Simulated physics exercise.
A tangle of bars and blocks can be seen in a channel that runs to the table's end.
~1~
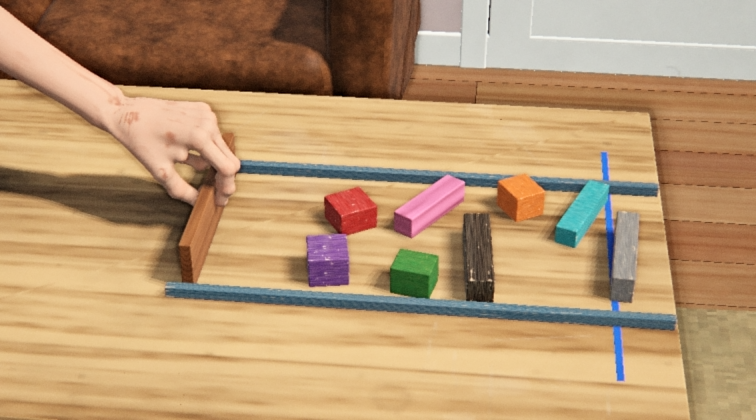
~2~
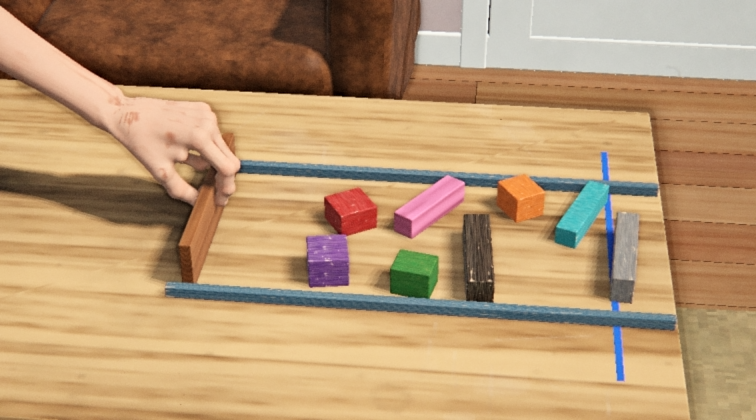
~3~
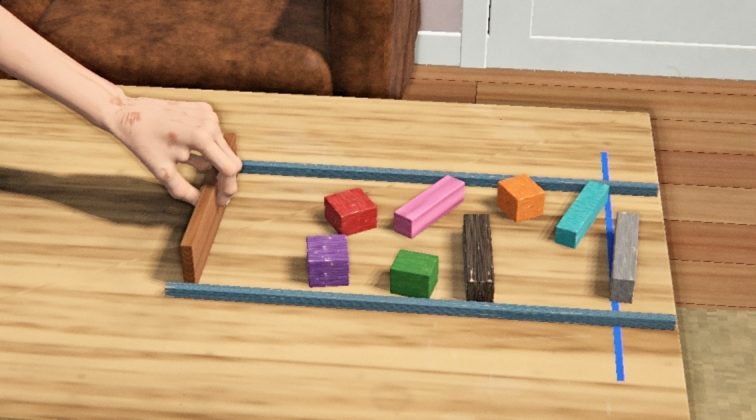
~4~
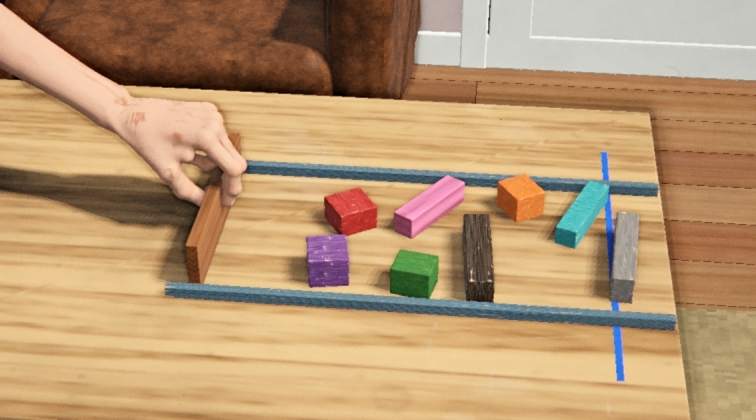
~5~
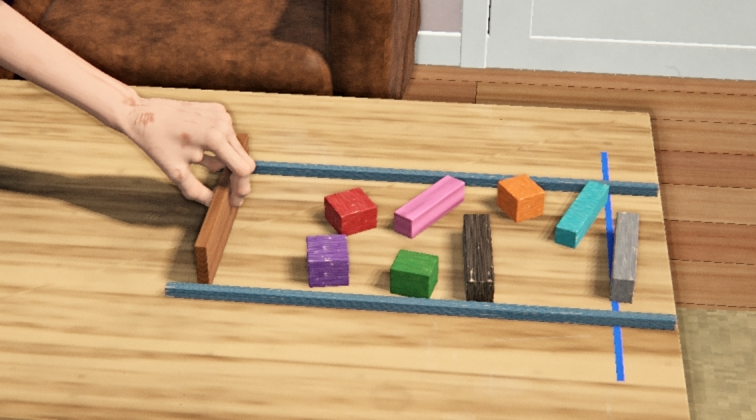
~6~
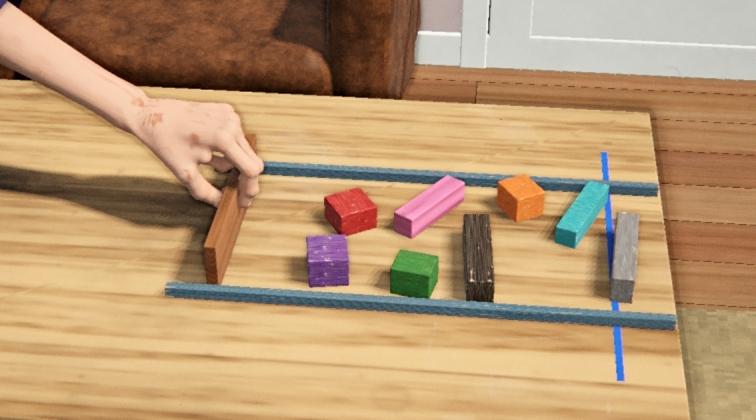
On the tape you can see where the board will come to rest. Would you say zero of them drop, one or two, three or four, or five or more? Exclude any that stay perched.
I predict the tally of drops will be above two but under five.
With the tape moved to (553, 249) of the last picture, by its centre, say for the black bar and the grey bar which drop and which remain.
Note: Black bar lasts; grey bar does not last.
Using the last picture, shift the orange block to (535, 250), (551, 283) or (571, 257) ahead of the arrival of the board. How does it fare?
Trying each place in order, it drops down, it drops down and it drops down.
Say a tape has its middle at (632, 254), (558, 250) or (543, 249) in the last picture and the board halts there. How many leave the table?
In that order 6, 1 and 1.
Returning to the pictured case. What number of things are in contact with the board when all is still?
It ends up touching 3.
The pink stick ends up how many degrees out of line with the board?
About 45 degrees.
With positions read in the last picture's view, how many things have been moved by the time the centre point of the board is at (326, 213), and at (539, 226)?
2 by the first point, 8 by the second.
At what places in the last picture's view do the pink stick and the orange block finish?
Final spots - pink stick (649, 216), orange block (660, 199).
Early on, none off yet; grey bar at rest near (625, 256); turquoise bar at rest near (582, 214); orange block at rest near (521, 198).
Finally, the number that fall off is three or four; lost, green block, black bar, turquoise bar and grey bar.
